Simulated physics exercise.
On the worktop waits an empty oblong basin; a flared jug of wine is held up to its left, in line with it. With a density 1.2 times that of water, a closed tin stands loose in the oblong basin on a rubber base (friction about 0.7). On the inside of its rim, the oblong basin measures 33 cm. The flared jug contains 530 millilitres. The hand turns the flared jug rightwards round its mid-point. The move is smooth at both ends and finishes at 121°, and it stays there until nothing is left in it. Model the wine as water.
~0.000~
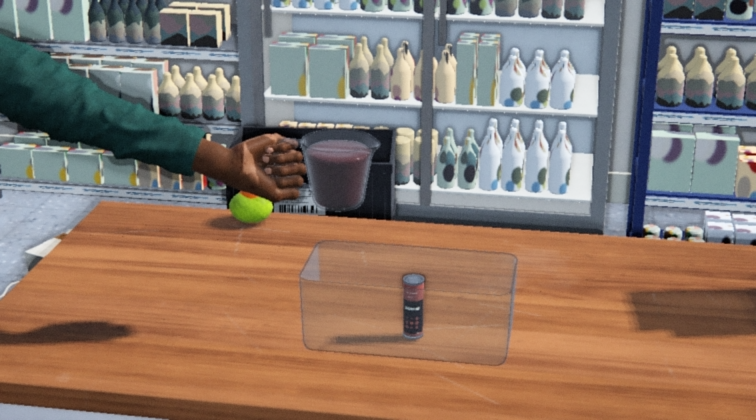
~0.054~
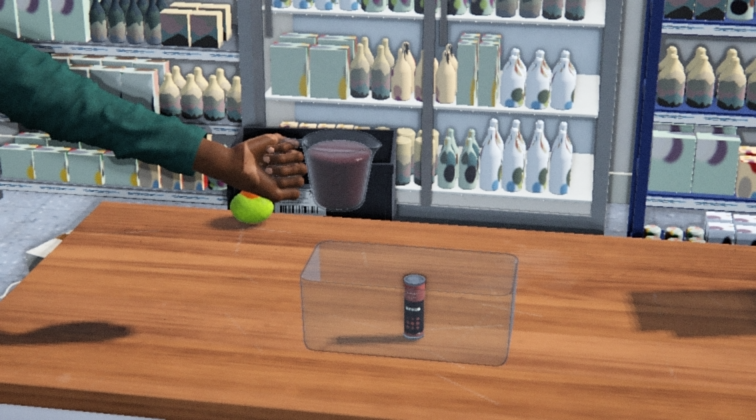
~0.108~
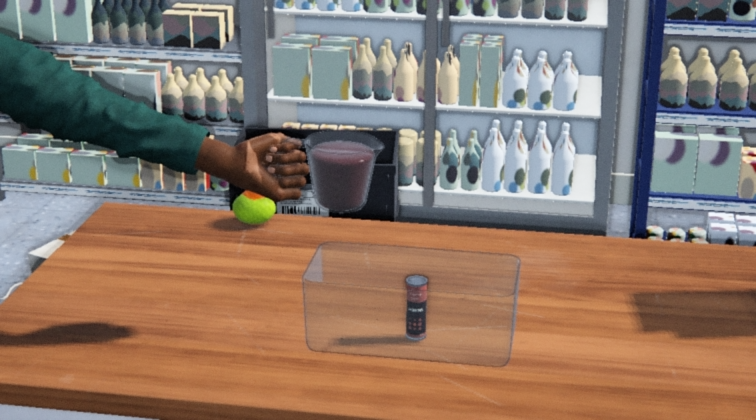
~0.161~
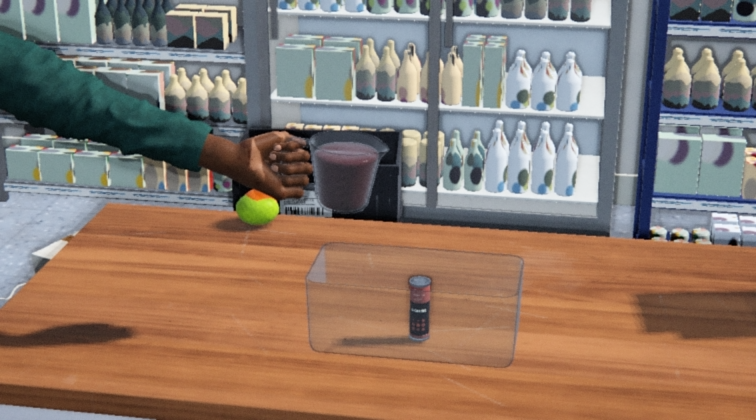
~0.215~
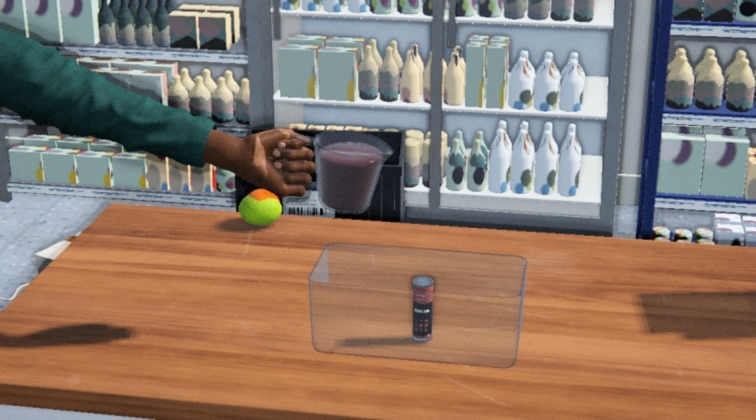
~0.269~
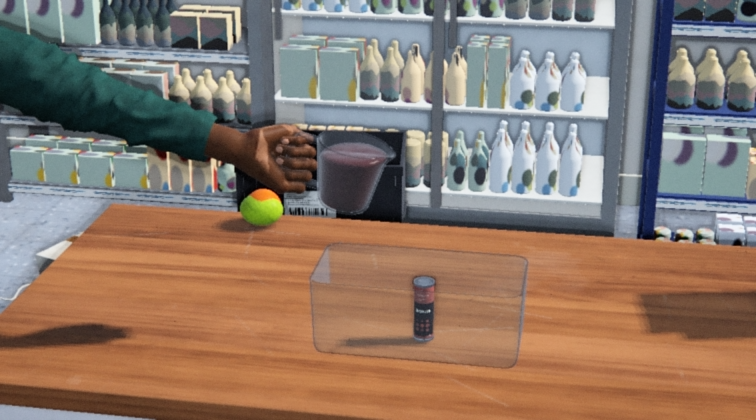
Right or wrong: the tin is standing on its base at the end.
Right, it is standing.
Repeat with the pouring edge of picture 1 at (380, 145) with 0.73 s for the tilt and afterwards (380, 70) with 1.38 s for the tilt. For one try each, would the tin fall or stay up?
Try 1: Tipped over; try 2: Still standing.
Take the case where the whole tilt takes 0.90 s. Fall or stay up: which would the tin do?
With that tilt, the tin stays on its base.
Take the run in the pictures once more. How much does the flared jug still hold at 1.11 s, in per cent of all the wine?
Share remaining: Approx. 6 %.
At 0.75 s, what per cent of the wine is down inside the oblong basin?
The basin holds roughly 12 in a hundred parts at that moment.
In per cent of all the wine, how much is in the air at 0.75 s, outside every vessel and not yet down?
22 %.
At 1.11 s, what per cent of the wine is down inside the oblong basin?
About 84 %.
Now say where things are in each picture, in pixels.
In the first frame, tilt 0°; pouring edge (380, 144); surface from (307, 147) to (372, 151); the oblong basin's rim runs from (309, 260) to (514, 275); the tin's top is at (414, 282).
In the second frame, tilt 0°; pouring edge (381, 145); surface from (308, 147) to (373, 152).
In the third frame, tilt 2°; pouring edge (384, 147); surface from (311, 148) to (375, 153).
In the fourth frame, tilt 4°; pouring edge (389, 149); surface from (315, 149) to (379, 154).
In the fifth frame, tilt 7°; pouring edge (393, 152); surface from (319, 150) to (384, 155).
In the sixth frame, tilt 11°; pouring edge (396, 155); surface from (321, 150) to (389, 155).
After 0.75 s the tilt is 69° and 65 per cent is still to pour; the tin stands where it began.
After 1.11 s the tilt is 110° and 6 per cent is still to pour; the tin stands where it began.
After 1.48 s the tilt is 121° and 0 per cent is still to pour; the tin stands where it began.
After 1.88 s the tilt is 121° and 0 per cent is still to pour; the tin stands where it began.
In the end the tin stands where it began.
